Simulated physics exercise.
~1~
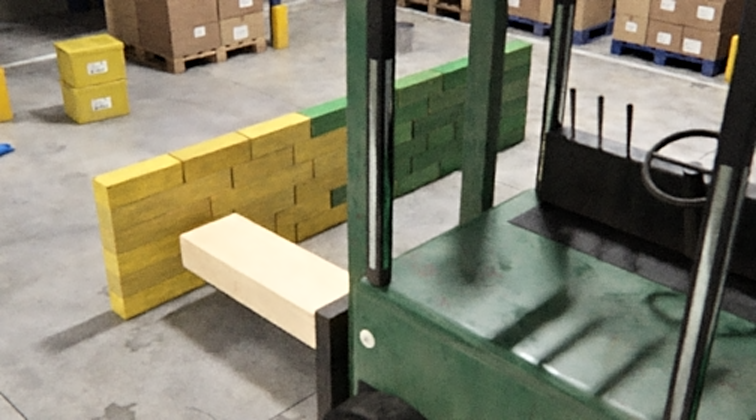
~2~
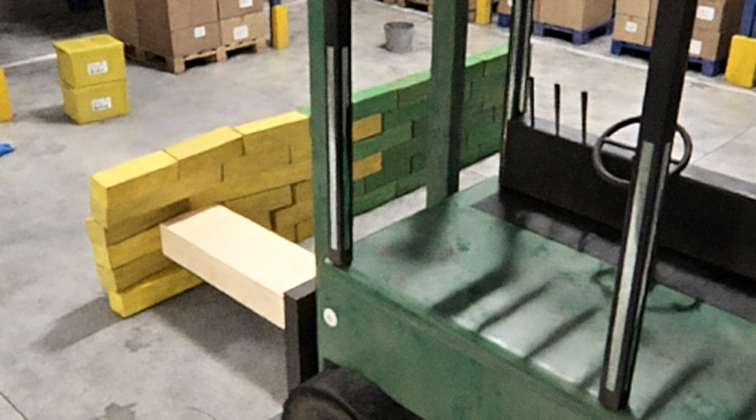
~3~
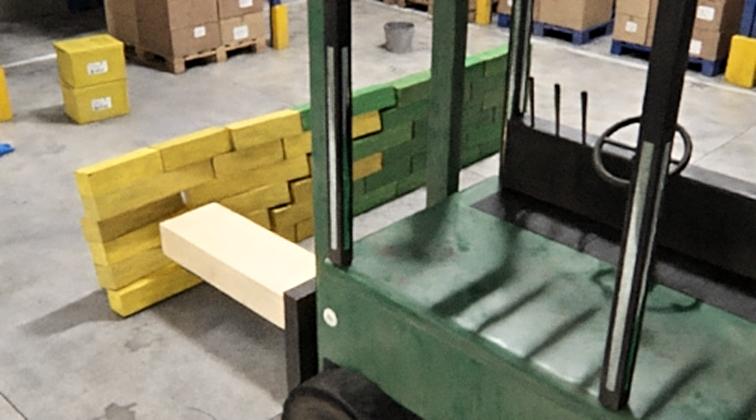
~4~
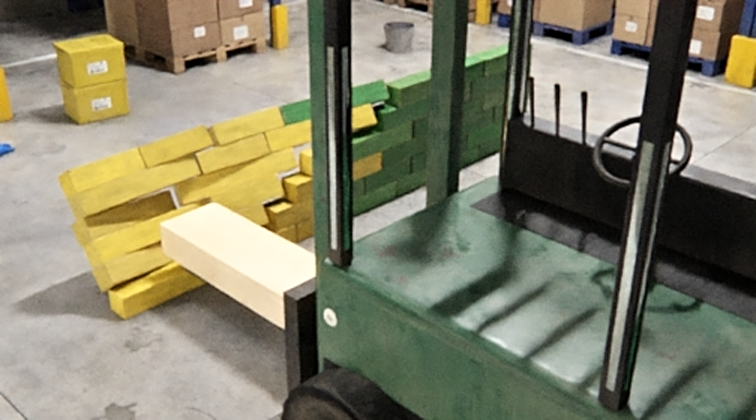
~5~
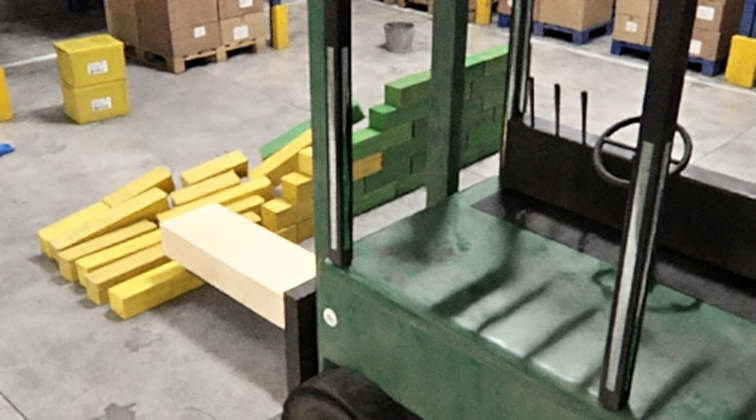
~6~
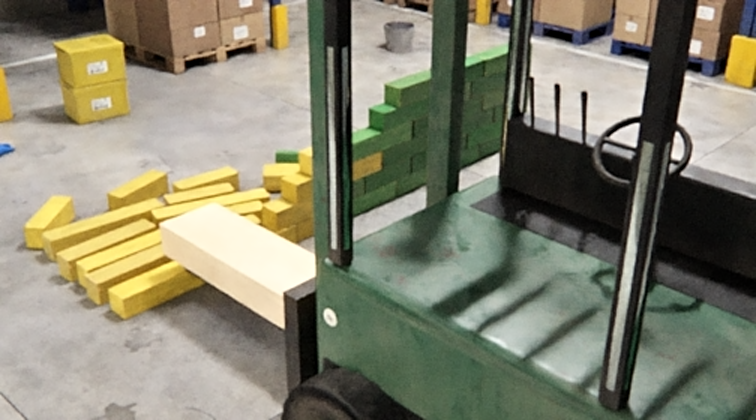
A green lift truck stands at the right of a warehouse floor, seen from above, holding a pale, rigid block out in front. Before it runs a low wall of loosely stacked timber pieces, yellow at the left and green toward the back, with two yellow boxes and loaded pallets beyond. The truck moves left and pushes the block into the yellow end, then stops. The struck section leans away, gaps open between the pieces, and it topples. Most yellow pieces end spread across the floor around the block, while the far green part stays standing in steps.
